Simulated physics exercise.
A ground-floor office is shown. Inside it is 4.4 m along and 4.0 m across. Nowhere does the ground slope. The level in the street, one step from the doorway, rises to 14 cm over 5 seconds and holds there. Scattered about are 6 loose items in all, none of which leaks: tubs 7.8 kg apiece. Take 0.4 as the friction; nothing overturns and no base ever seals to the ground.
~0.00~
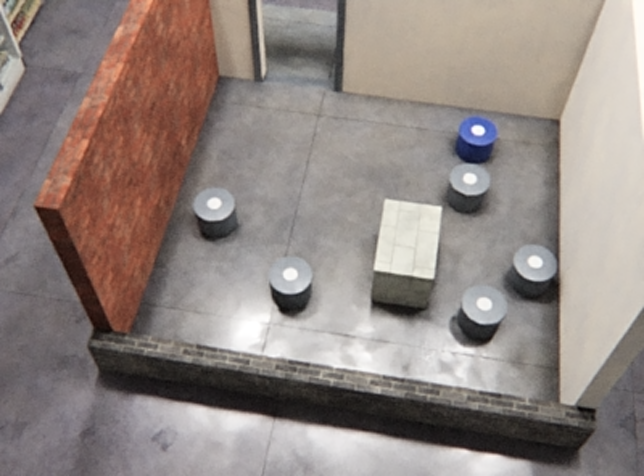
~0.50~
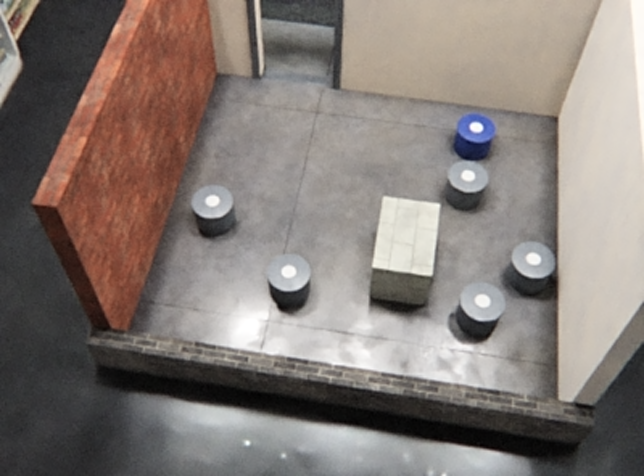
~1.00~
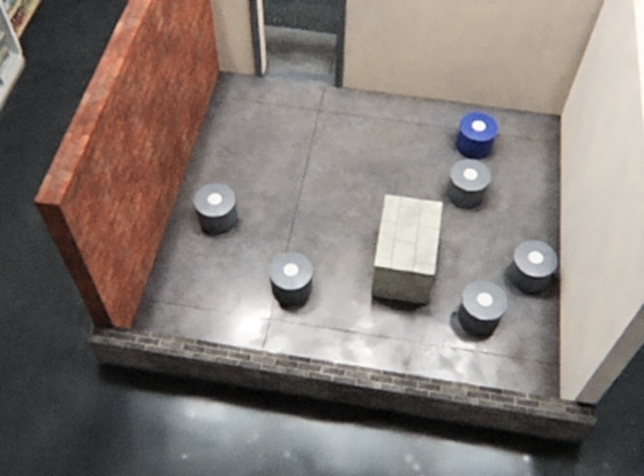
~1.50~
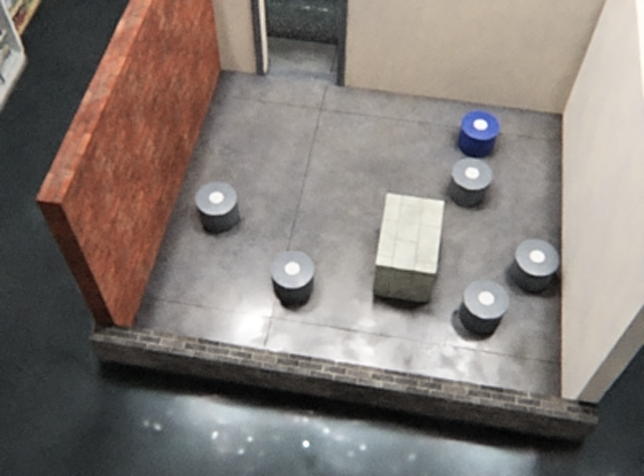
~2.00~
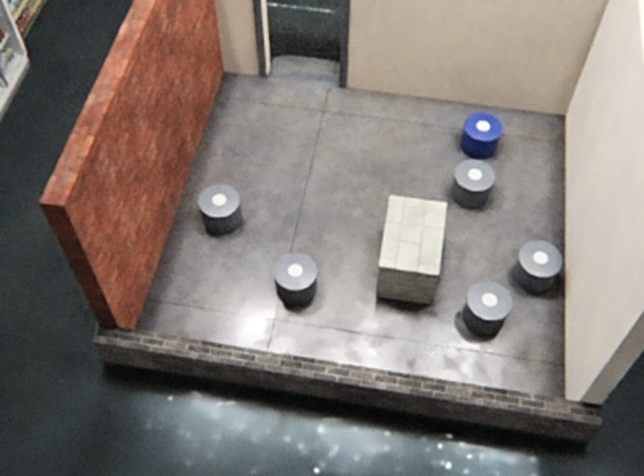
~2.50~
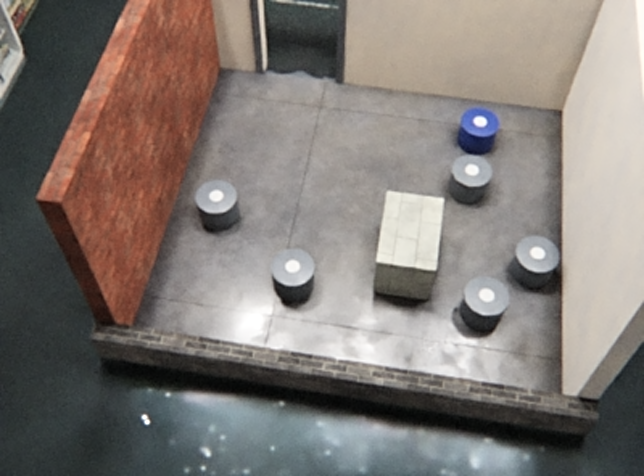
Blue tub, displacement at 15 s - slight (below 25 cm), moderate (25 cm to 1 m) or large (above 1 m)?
It is left close to where it began.
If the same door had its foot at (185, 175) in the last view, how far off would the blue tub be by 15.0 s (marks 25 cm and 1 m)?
Then the blue tub is pushed slightly.
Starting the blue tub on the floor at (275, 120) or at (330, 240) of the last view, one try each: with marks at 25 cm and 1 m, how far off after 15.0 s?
From the first spot it would go a long distance, and from the second it would go a long distance.
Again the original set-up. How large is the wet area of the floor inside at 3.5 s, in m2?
Wet: Near 1.0 m2.
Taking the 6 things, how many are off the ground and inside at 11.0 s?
Tally: 2 of them.
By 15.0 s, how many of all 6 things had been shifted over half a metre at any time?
The total is 2.
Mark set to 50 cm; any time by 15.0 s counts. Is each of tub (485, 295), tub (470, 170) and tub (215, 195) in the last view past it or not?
The first is lower, the second lower and the third higher.
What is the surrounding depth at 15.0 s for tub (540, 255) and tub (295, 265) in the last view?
5 and 5 cm.
After 3.5 s the blue tub is near (480, 122), 0.0 m from its start, aground; 0 afloat.
After 6.8 s the blue tub is near (480, 122), 0.0 m from its start, aground; 0 afloat.
After 11.0 s the blue tub is near (480, 122), 0.0 m from its start, aground; 2 afloat.
After 15.0 s the blue tub is near (480, 122), 0.0 m from its start, aground; 3 afloat.
